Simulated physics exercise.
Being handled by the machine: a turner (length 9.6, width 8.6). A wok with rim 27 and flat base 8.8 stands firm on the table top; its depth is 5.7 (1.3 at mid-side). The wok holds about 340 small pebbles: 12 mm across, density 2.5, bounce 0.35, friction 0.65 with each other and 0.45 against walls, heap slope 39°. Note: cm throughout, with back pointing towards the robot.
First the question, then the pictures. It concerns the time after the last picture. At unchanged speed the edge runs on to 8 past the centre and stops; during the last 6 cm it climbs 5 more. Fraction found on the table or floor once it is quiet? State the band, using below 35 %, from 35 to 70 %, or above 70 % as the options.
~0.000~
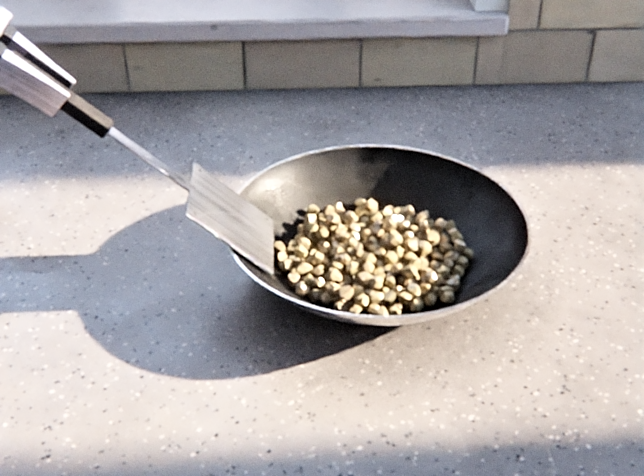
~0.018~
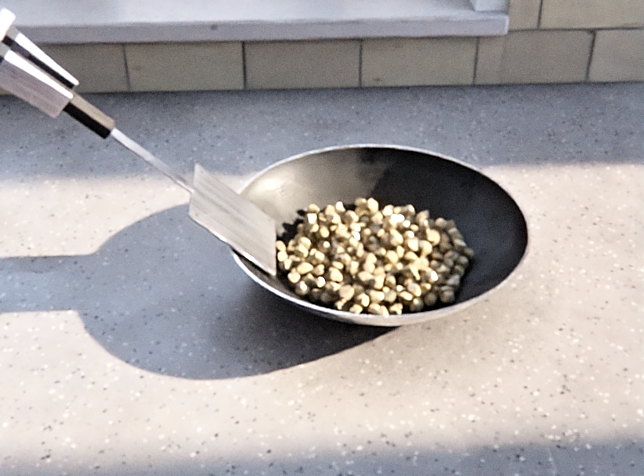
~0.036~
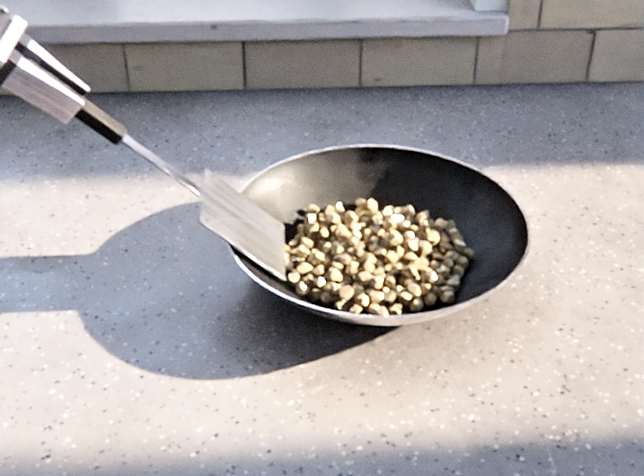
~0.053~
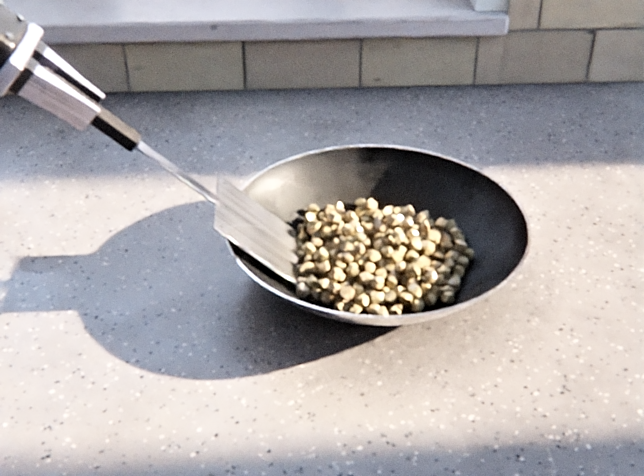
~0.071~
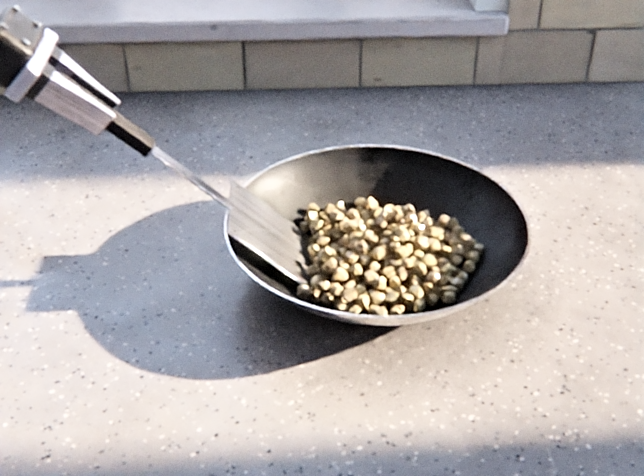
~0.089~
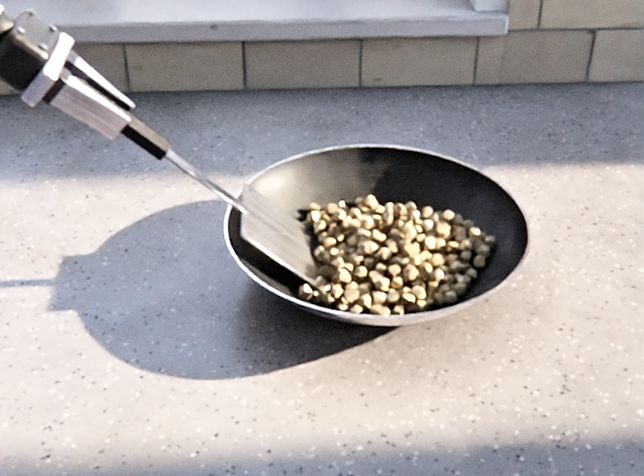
It falls below 35 %.
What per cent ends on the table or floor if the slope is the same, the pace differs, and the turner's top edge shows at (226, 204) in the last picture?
Roughly 10 per cent.
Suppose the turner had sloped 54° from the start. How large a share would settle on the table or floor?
My guess is close to 15 per cent.
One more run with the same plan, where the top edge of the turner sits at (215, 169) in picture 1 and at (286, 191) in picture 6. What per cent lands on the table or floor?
About 30 per cent.
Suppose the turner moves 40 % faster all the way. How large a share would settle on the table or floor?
Around 20 per cent would finish on the table or floor.
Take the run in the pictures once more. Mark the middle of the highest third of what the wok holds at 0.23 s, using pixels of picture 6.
Roughly pixel (480, 224).
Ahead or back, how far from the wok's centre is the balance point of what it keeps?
Some 5.5 cm ahead.
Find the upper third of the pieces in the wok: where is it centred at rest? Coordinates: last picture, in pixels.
Somewhere around (474, 226) in the last picture.
After 0.16 s, sloping 43°, highest piece 6 above the table; 338 in the wok.
After 0.23 s, sloping 43°, highest piece 8 above the table; 336 in the wok, 2 on the blade or in flight.
After 0.47 s, sloping 43°, highest piece 11 above the table; 301 in the wok, 22 on the table or floor, 15 on the blade or in flight.
After 1.52 s, sloping 43°, highest piece 7 above the table; 301 in the wok, 37 on the table or floor.
In the end, 301 in the wok, 37 on the table or floor. That is 11 % on the table or floor.
